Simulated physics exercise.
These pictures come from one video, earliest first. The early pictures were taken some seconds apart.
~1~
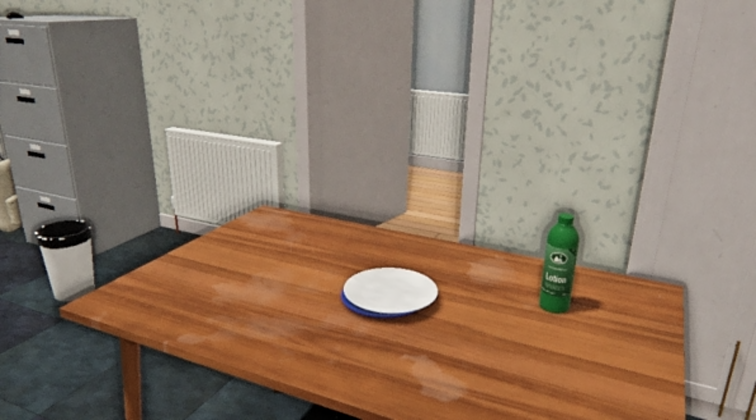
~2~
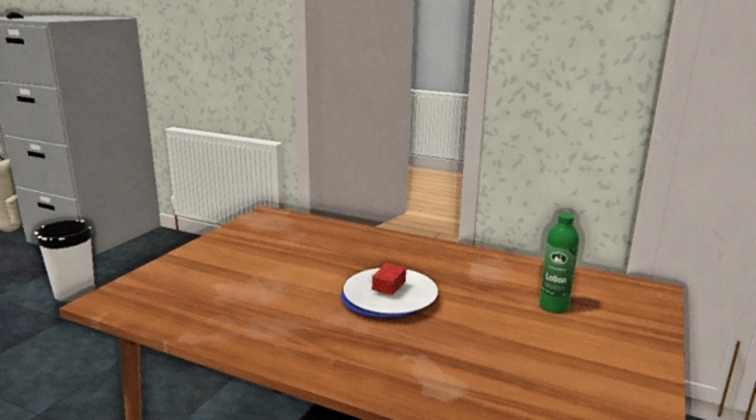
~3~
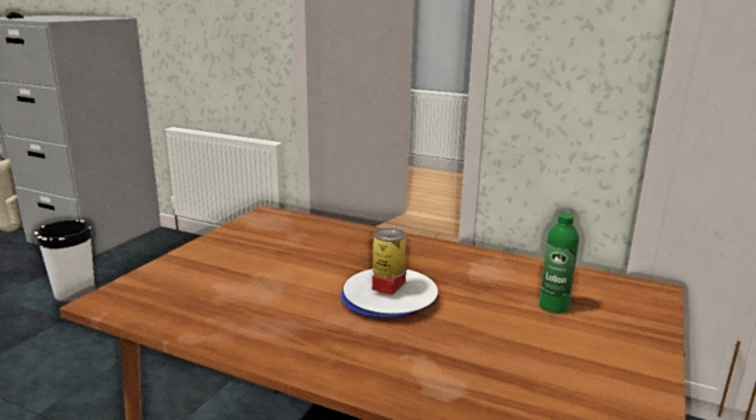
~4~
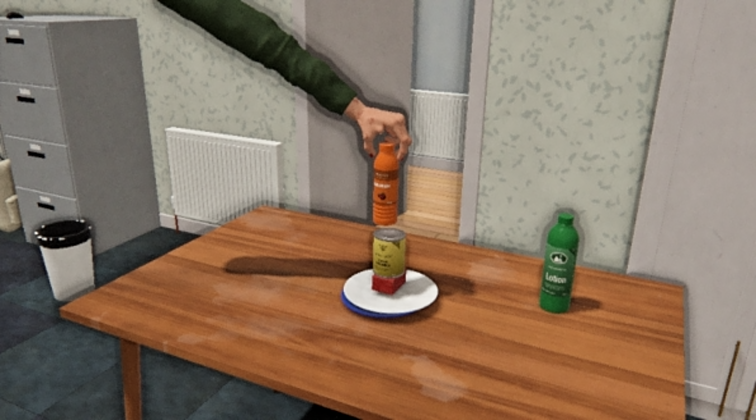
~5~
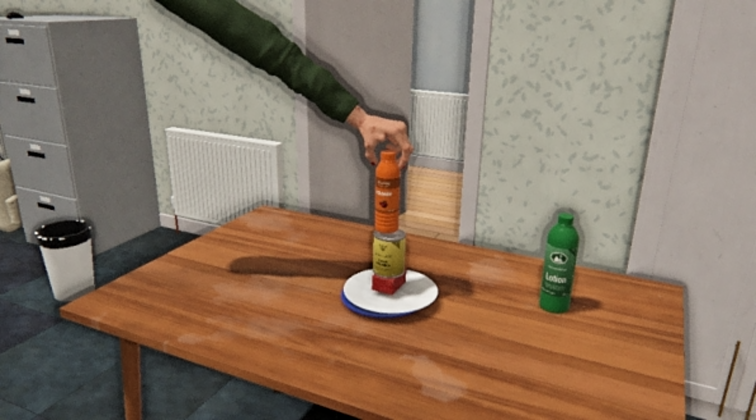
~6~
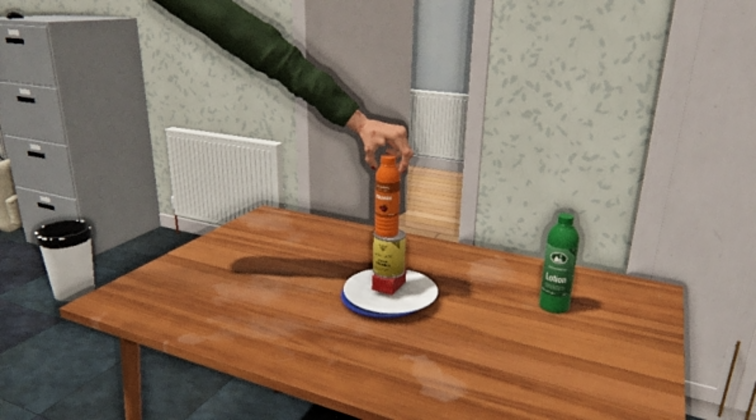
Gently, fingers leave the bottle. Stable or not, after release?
Not one thing drops.
Then, 0.20 s on from there, no change.
Then, 0.30 s on from there, orange bottle resting near (388, 196).
In the end, all 6 unmoved. At the end, from the last picture's camera, orange bottle near (388, 196). The pile holds.
